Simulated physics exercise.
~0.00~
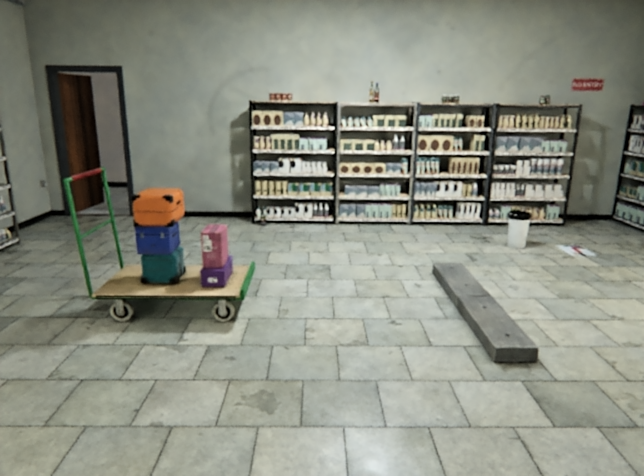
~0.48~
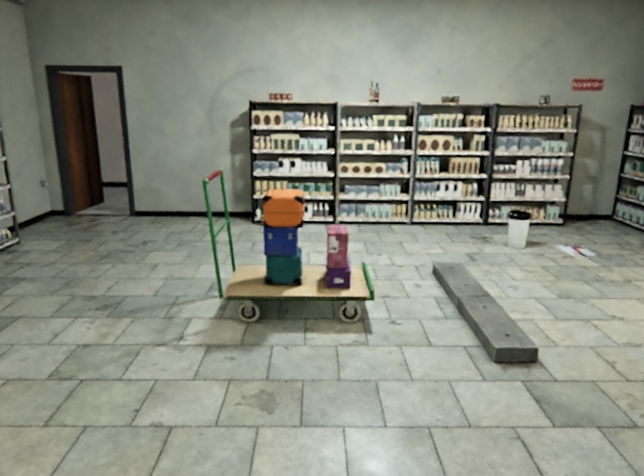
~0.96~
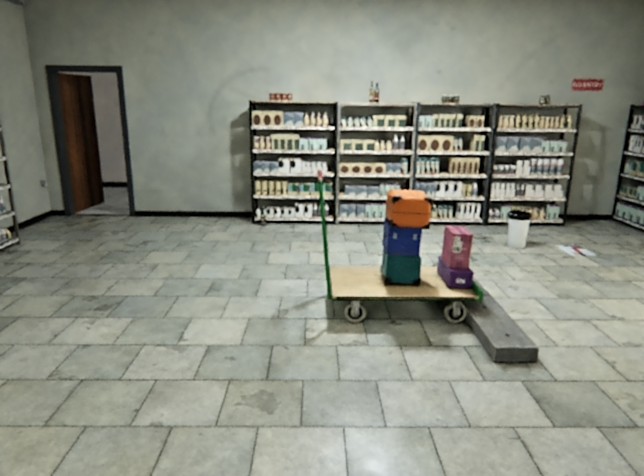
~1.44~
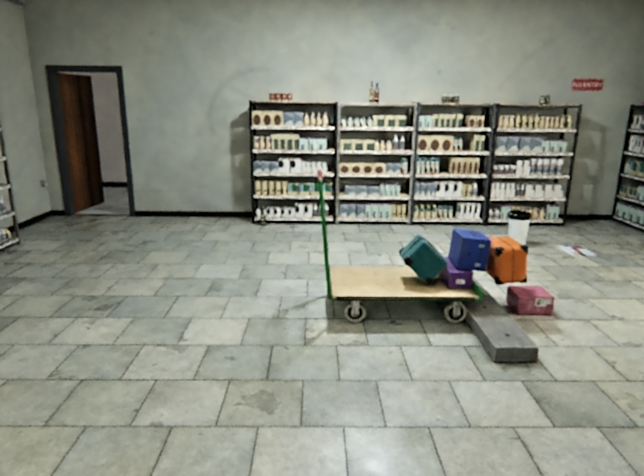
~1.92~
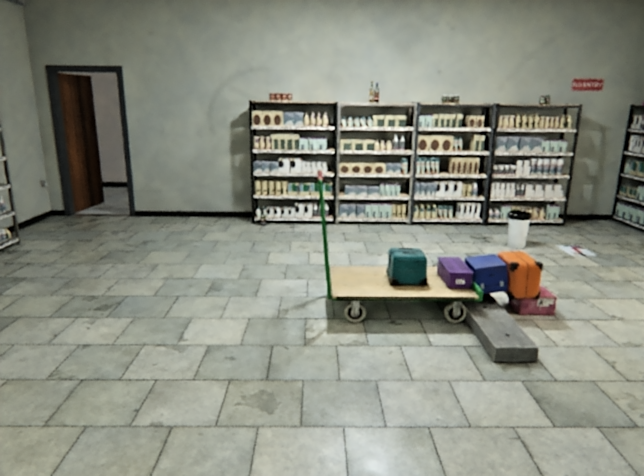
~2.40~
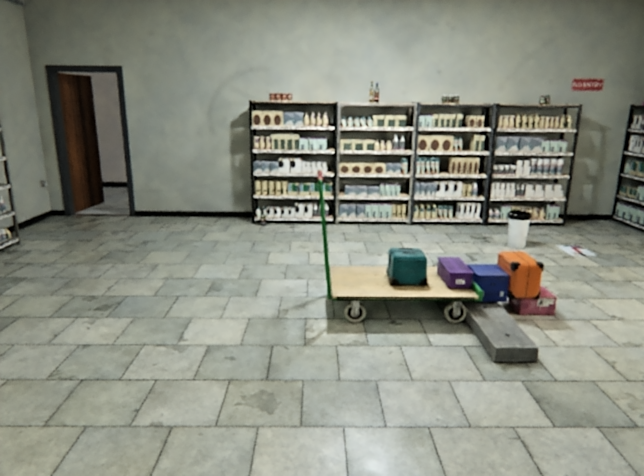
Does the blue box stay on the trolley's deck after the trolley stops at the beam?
No, the blue box tumbles over the front edge when the trolley stops and ends up off the deck, beside the orange suitcase.
The clip opens on a flat trolley with a green handle at the left of a tiled room, carrying an orange suitcase on a blue box on a teal case, with a pink parcel standing on a purple one in front. The trolley rolls right until it stops against a long grey beam on the floor. The load pitches forward, and the orange, blue and pink pieces tumble over the front edge while the teal case tips. The teal case then settles back on the deck. At the end it rests there with the purple piece, while the other three lie beyond the front edge.
